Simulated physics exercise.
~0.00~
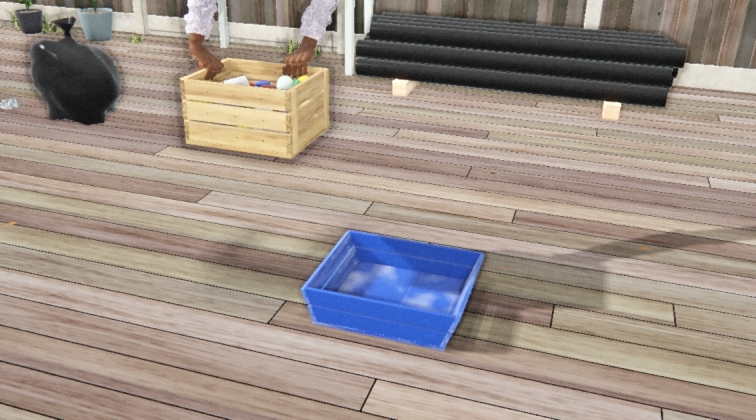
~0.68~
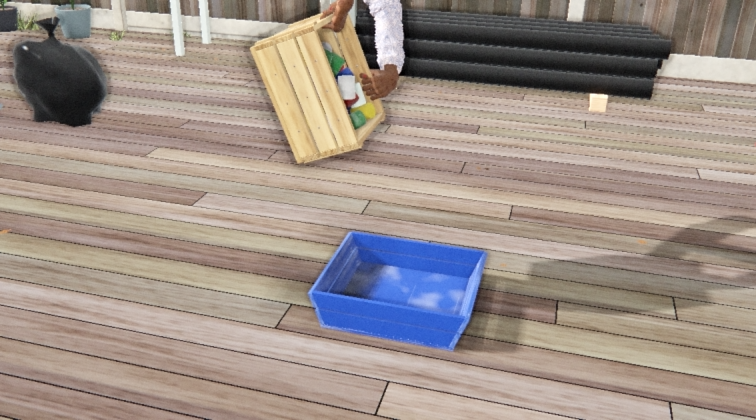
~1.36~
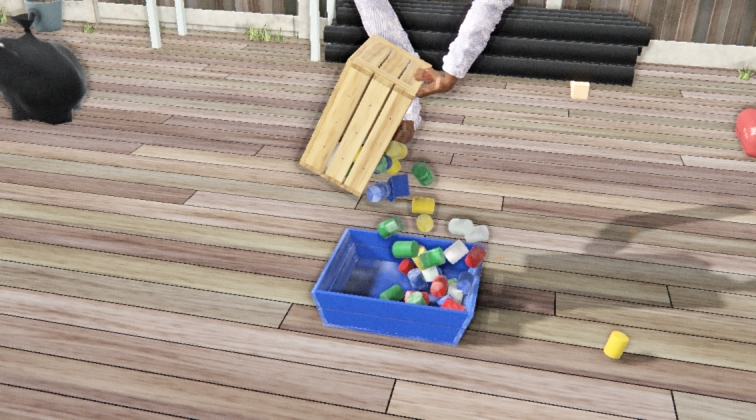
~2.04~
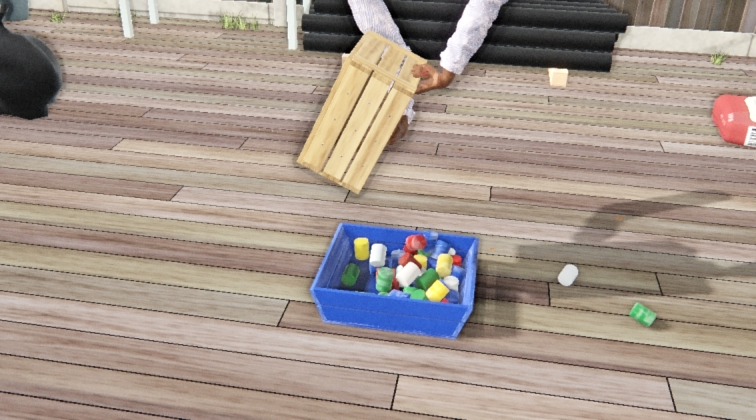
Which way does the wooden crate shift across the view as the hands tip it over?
The wooden crate shifts to the right as the hands tip it over.
On a wooden deck, two hands hold a pale wooden crate of small colourful jars behind an empty blue box, with black pipes stacked by the fence. The hands tip the crate up and over as it shifts to the right, and the jars show inside its open top. Once it is tilted well past upright, red, green, yellow, white and blue jars tumble down into the box, which stays put. A few miss and land on the boards to the right. At the end the hands still hold the emptied crate tipped over, with most of the jars heaped in the blue box.
